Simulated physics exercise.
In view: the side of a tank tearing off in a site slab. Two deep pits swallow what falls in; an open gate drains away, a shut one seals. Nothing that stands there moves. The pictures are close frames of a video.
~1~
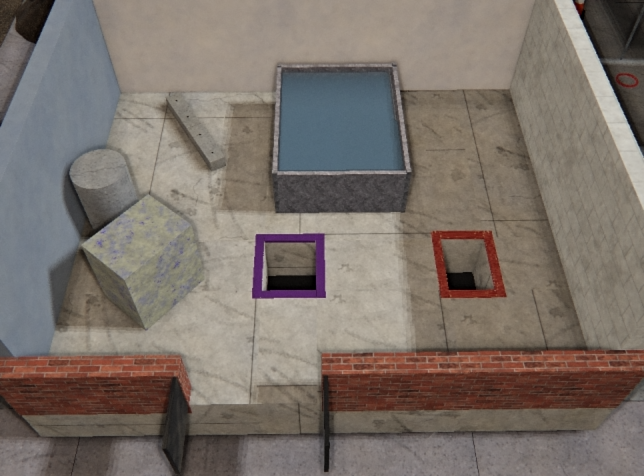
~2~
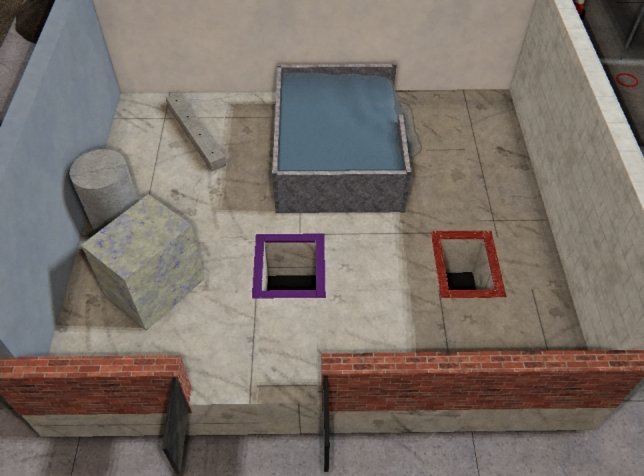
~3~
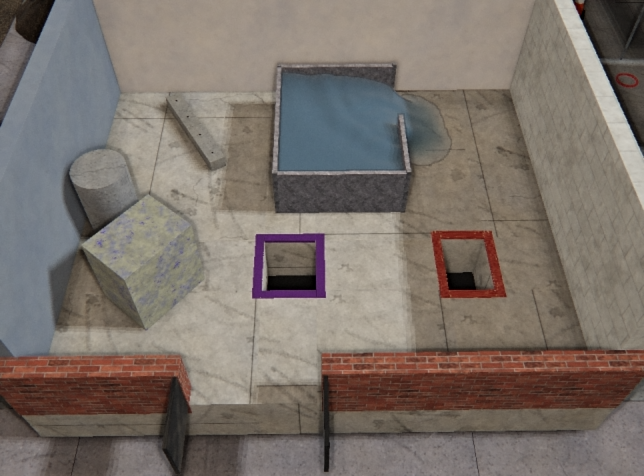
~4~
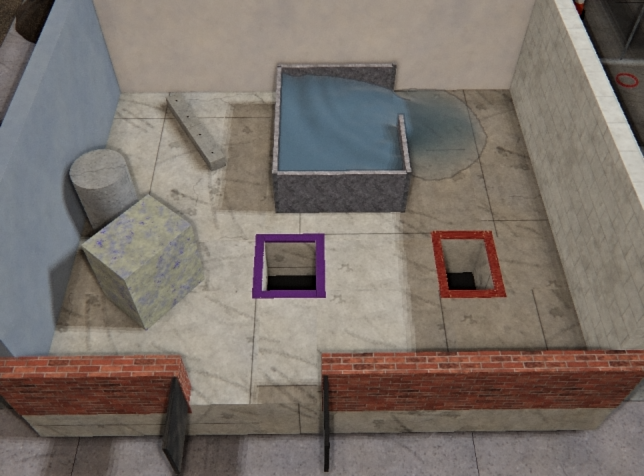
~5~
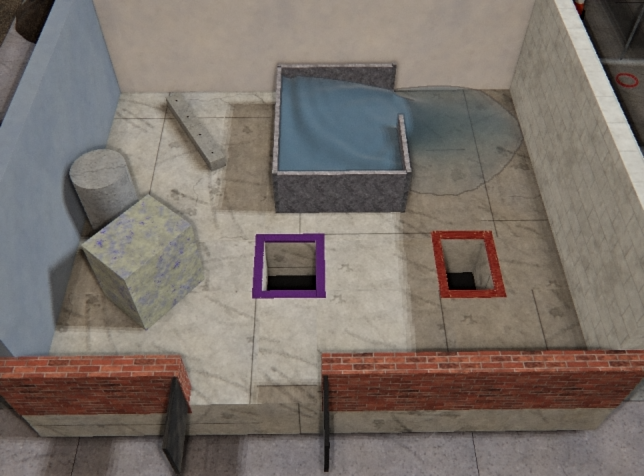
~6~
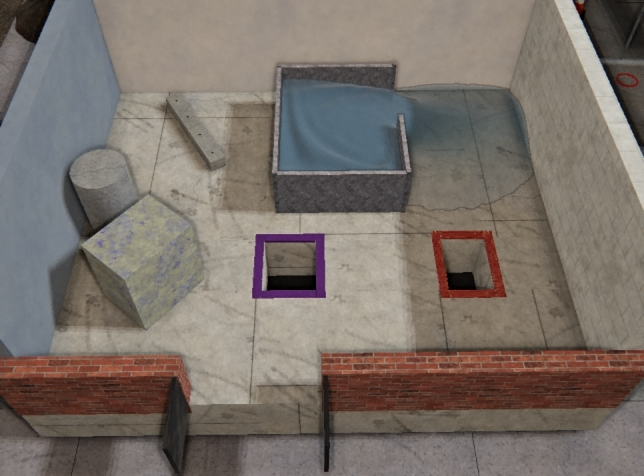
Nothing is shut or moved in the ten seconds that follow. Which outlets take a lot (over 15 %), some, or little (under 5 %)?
The gate takes under 5 %; the red pit takes over 15 %; the purple pit takes from 5 to 15 %.
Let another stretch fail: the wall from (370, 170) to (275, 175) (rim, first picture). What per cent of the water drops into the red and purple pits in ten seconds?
Roughly, in per cent: Red 4, purple 50.
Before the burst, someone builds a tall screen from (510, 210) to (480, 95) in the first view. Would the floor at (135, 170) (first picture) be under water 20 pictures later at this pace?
Answer: Free of water.
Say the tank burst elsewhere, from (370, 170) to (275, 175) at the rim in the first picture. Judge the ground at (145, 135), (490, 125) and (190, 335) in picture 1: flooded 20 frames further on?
One after the other: Free of water, free of water, awash.
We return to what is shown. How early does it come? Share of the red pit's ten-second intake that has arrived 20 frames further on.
I make it 30 per cent.
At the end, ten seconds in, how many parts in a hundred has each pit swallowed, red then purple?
Roughly 26 per cent, then 8 per cent.
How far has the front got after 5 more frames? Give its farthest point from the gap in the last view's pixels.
Close to (546, 244).
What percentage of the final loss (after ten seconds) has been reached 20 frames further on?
Roughly 20 per cent.
A moment on, water covers 15 % of the floor; the gate 0 %, the red pit 0 %, the purple pit 0 %.
Next, water covers 25 % of the floor; the gate 0 %, the red pit 0 %, the purple pit 0 %.
Then, water covers 40 % of the floor; the gate 0 %, the red pit 7 %, the purple pit 0 %.
Later, water covers 70 % of the floor; the gate 0 %, the red pit 17 %, the purple pit 2 %.
In the end, water covers 95 % of the floor; the gate 2 %, the red pit 25 %, the purple pit 9 %.
